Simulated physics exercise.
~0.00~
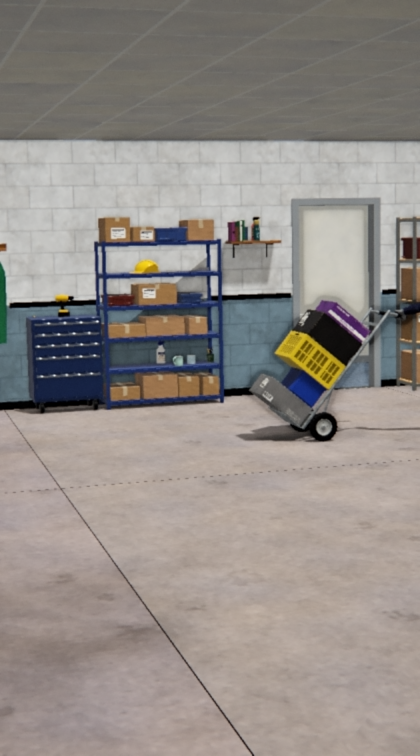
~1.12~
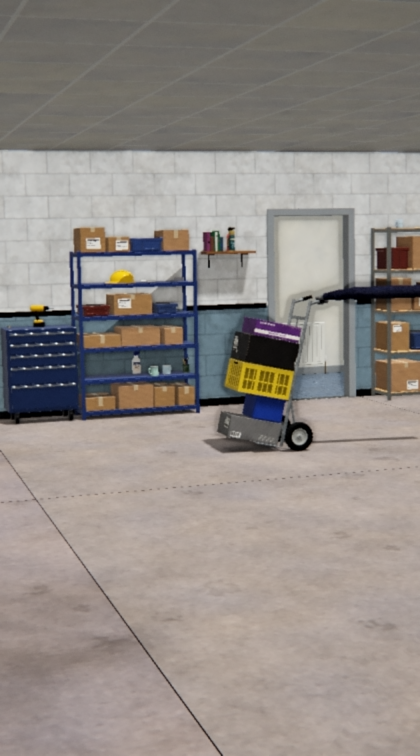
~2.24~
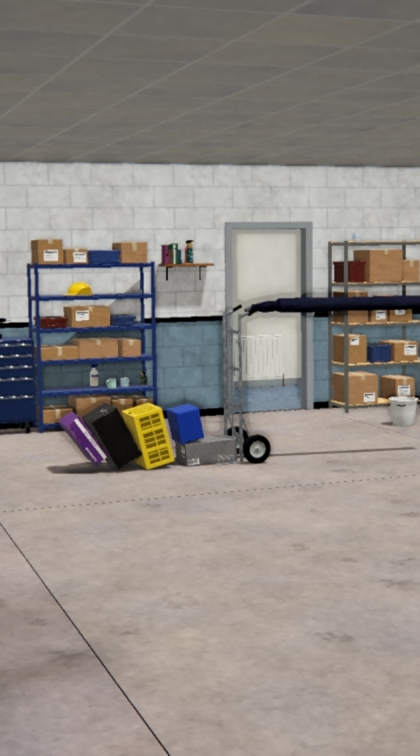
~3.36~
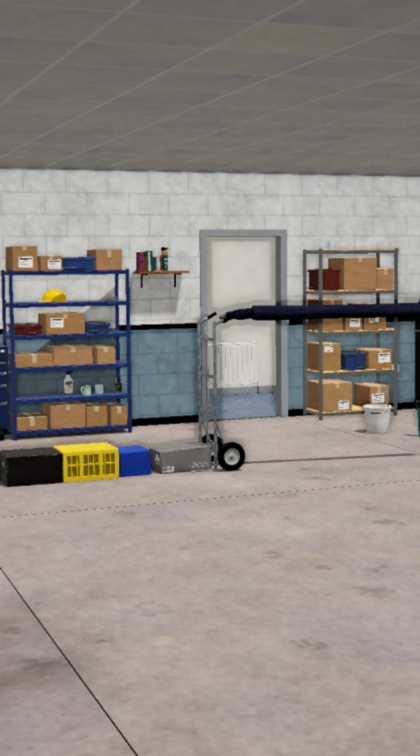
A loaded hand truck tips upright, and its stacked boxes topple left onto the floor.
